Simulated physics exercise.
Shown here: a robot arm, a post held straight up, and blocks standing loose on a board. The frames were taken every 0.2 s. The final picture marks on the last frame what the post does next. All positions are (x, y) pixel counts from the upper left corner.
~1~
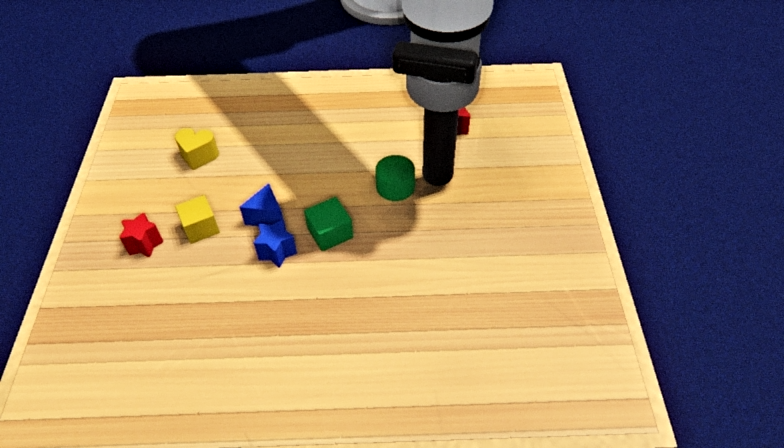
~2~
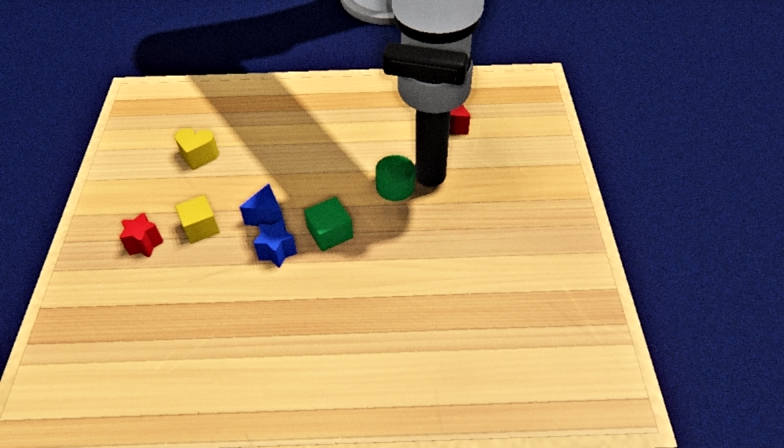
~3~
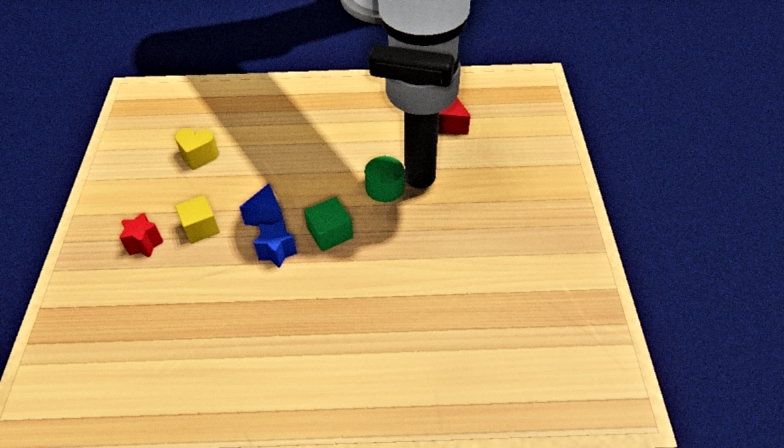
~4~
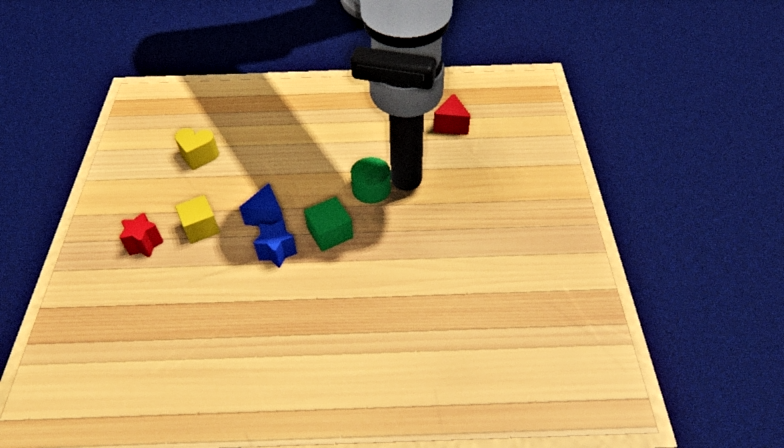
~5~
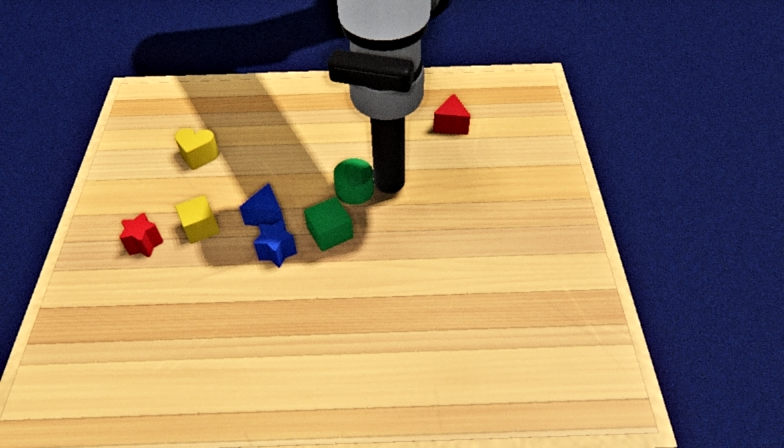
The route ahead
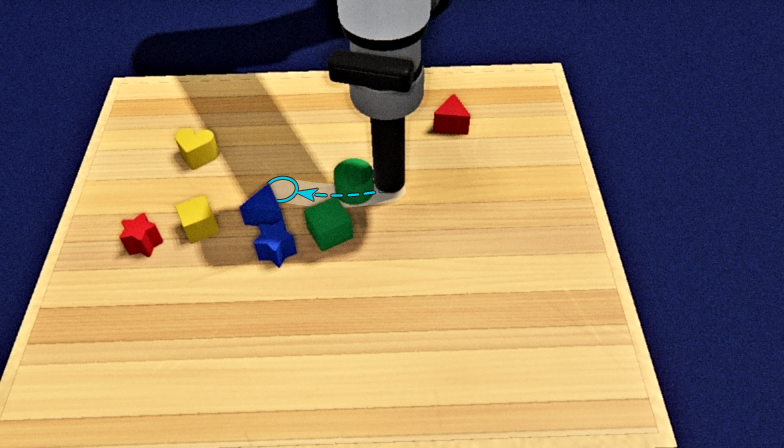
A robot arm holding a black post upright stands over a pale striped wooden board on a dark blue surface, seen from above at a fixed angle. A red star, yellow heart and cube, and blue triangle and star lie left of a green cube and green cylinder, with a red triangle behind the post. The post moves left, meets the cylinder and pushes it leftward toward the still green cube, uncovering the red triangle.
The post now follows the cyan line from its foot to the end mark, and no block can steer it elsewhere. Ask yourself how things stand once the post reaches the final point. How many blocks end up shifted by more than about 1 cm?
I think only one will be displaced.
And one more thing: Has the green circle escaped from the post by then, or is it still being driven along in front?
I predict the post still has it in front.
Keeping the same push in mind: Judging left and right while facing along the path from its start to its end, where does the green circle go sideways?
Slides right.
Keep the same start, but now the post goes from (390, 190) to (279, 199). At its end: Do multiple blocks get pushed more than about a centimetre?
In short: No.
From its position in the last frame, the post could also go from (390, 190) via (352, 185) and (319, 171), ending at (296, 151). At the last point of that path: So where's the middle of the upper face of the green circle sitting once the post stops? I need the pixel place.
Its top middle will sit at (288, 171).
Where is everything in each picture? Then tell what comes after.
The first frame shows post's lower end (438, 176); blue triangle (263, 200); green circle (395, 168).
The second frame shows post (431, 177); blocks still.
The third frame shows post (420, 178); green circle (384, 169).
The fourth frame shows post (407, 180); green circle (370, 170).
The fifth frame shows post (390, 183); blue triangle (263, 200); green circle (353, 172).
Drawn move, from (390, 190) by way of (335, 196) to (281, 189).
What follows on the original path. One third of the way, post (352, 188); green circle (315, 172).
Two thirds of the way, post (315, 188); green circle (279, 169).
At the end, post (280, 183); blue triangle still; green circle (246, 161).
